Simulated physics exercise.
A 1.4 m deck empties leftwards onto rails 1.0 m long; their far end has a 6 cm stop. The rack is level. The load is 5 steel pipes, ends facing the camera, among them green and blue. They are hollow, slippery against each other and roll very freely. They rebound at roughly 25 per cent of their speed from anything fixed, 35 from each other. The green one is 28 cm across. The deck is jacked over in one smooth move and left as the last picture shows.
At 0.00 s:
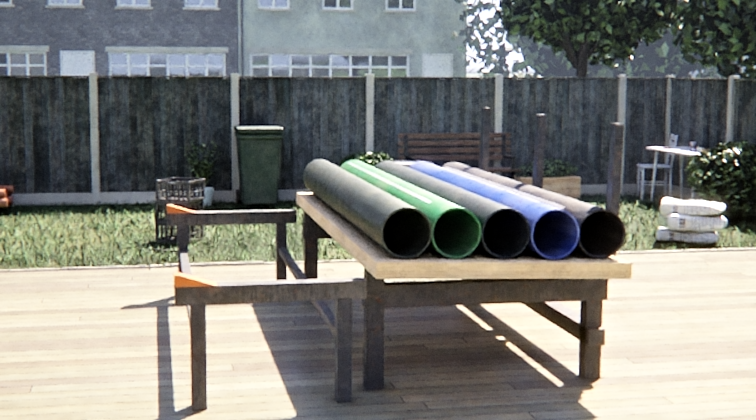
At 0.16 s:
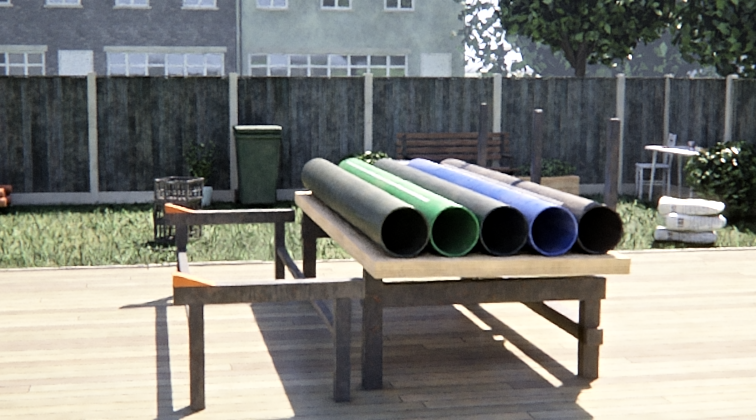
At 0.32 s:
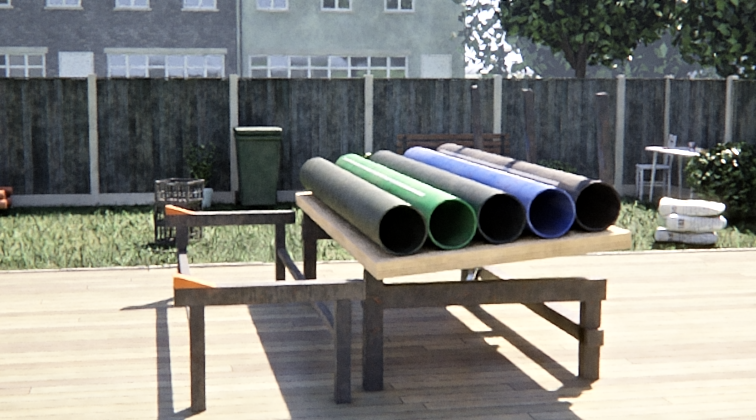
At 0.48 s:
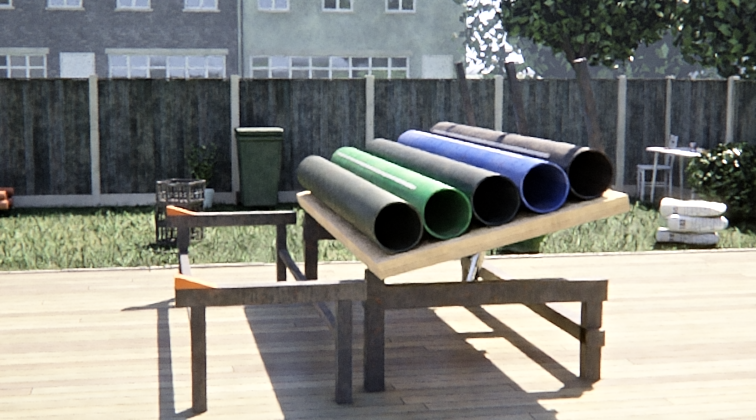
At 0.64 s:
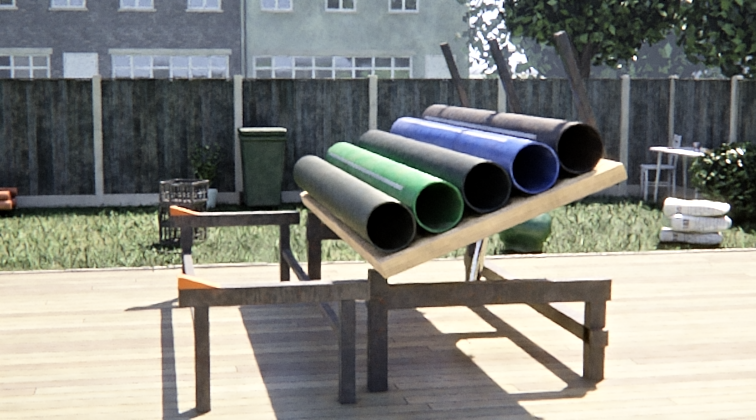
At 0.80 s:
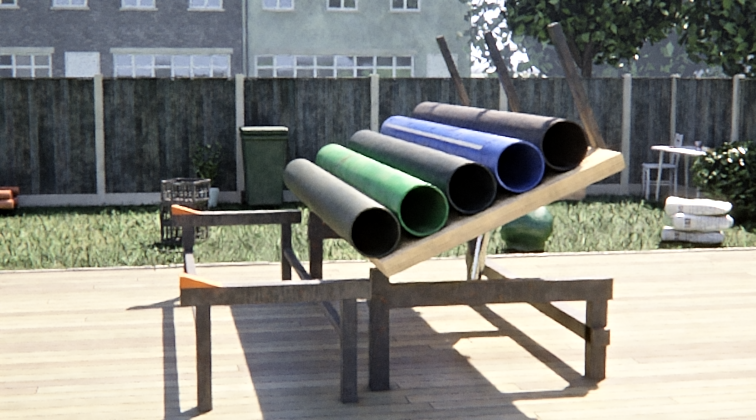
In this clip, five hollow pipes, including a green one and a blue one, lie side by side on a board outdoors as its right side rises steadily, slanting it down leftward, and the pipes then shift slightly left.
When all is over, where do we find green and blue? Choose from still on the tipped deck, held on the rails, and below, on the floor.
Green ends below, on the floor. Blue ends held on the rails.
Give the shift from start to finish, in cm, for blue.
Moved: Blue 170.
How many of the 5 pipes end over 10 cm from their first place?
5 of them.
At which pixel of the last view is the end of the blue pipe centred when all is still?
At about (250, 259).
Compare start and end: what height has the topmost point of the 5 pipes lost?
About 10 cm.
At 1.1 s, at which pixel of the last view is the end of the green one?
At about (375, 232).
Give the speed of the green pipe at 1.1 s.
Near 0.9 m/s.
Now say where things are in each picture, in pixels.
In the first picture, green (456, 233), blue (555, 234); deck tilted 2° back; stop top at (177, 278).
In the second picture, green (455, 231), blue (553, 231); deck tilted 1° back.
In the third picture, green (452, 224), blue (550, 213); deck tilted 5° to the rack.
In the fourth picture, green (447, 213), blue (544, 187); deck tilted 14° to the rack.
In the fifth picture, green (439, 207), blue (534, 168); deck tilted 21° to the rack.
In the sixth picture, green (423, 210), blue (519, 167); deck tilted 23° to the rack.
By 1.1 s, green is on the deck, 5 cm from the hinge, rolling left; blue is on the deck, 60 cm from the hinge, rolling left; 0 of 5 over the stop.
By 1.5 s, green is on the rack, 60 cm from the rack's far end, rolling left; blue is on the deck, 15 cm from the hinge, rolling left; 0 of 5 over the stop.
By 1.9 s, green is on the rack, 20 cm from the rack's far end, rolling left; blue is on the rack, 80 cm from the rack's far end, rolling left; 1 of 5 over the stop.
By 2.4 s, green is beyond the stop and falling; blue is on the rack, 45 cm from the rack's far end, rolling left; 2 of 5 over the stop.
Finally (5.3 s), green is beyond the stop, on the ground; blue is on the rack, 35 cm from the rack's far end; 3 of 5 over the stop.
